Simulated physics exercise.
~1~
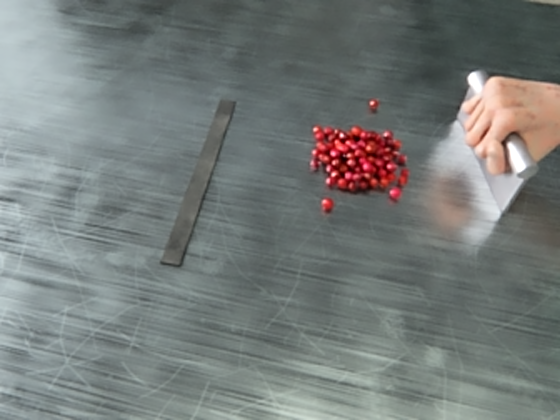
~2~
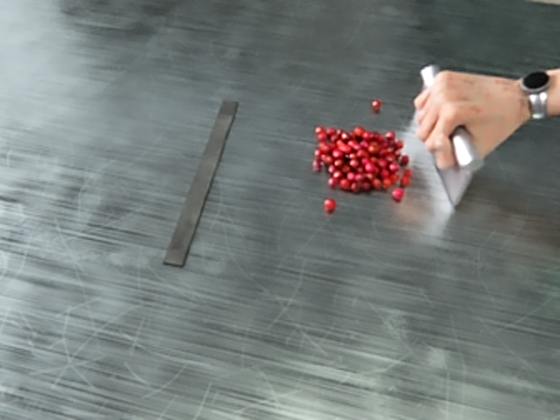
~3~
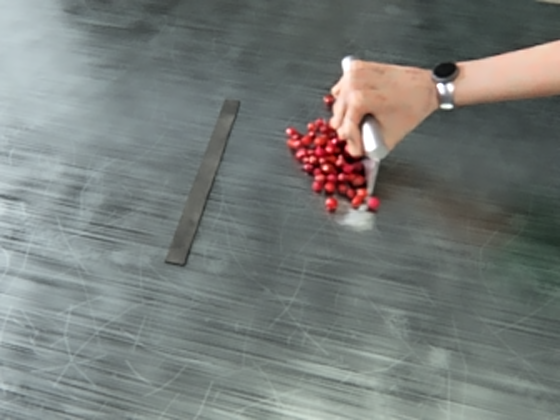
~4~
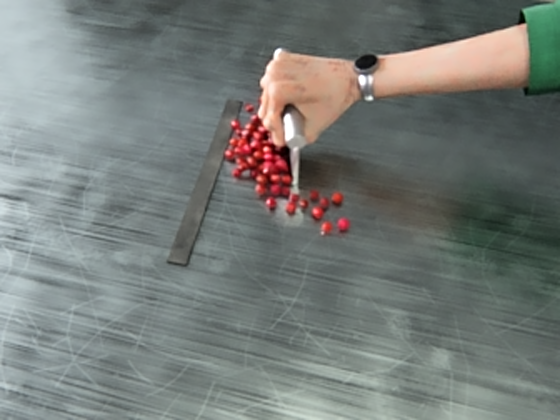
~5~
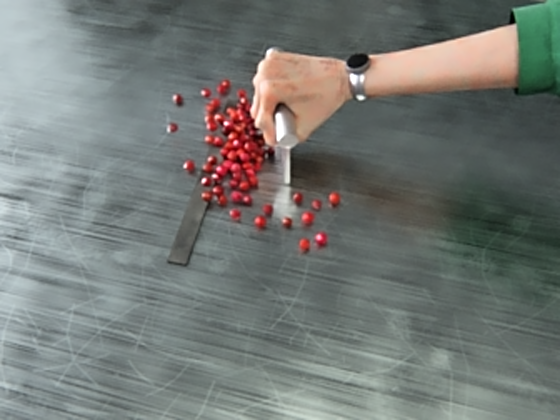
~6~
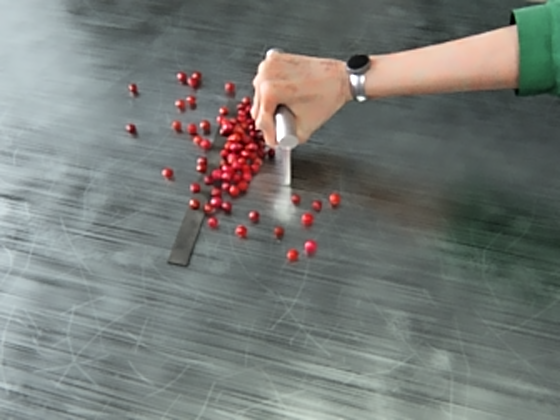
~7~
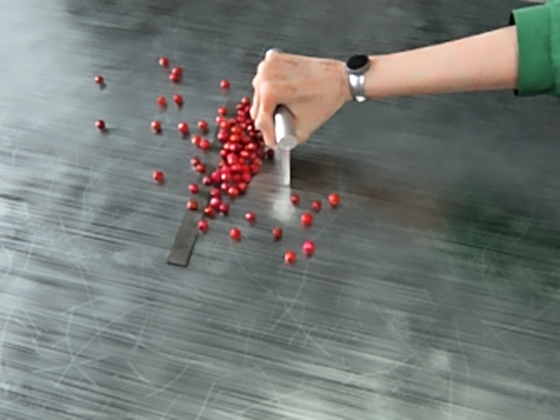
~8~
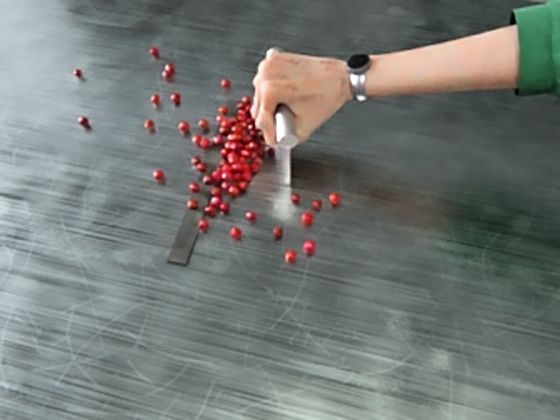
The footage shows a hand with a wristwatch pushing a scraper leftward into a pile of red cranberries on a dark, scratched surface, driving them against a flat dark strip. The scraper stops and some berries roll past the strip, ending scattered to the left while others remain clustered beside the blade.
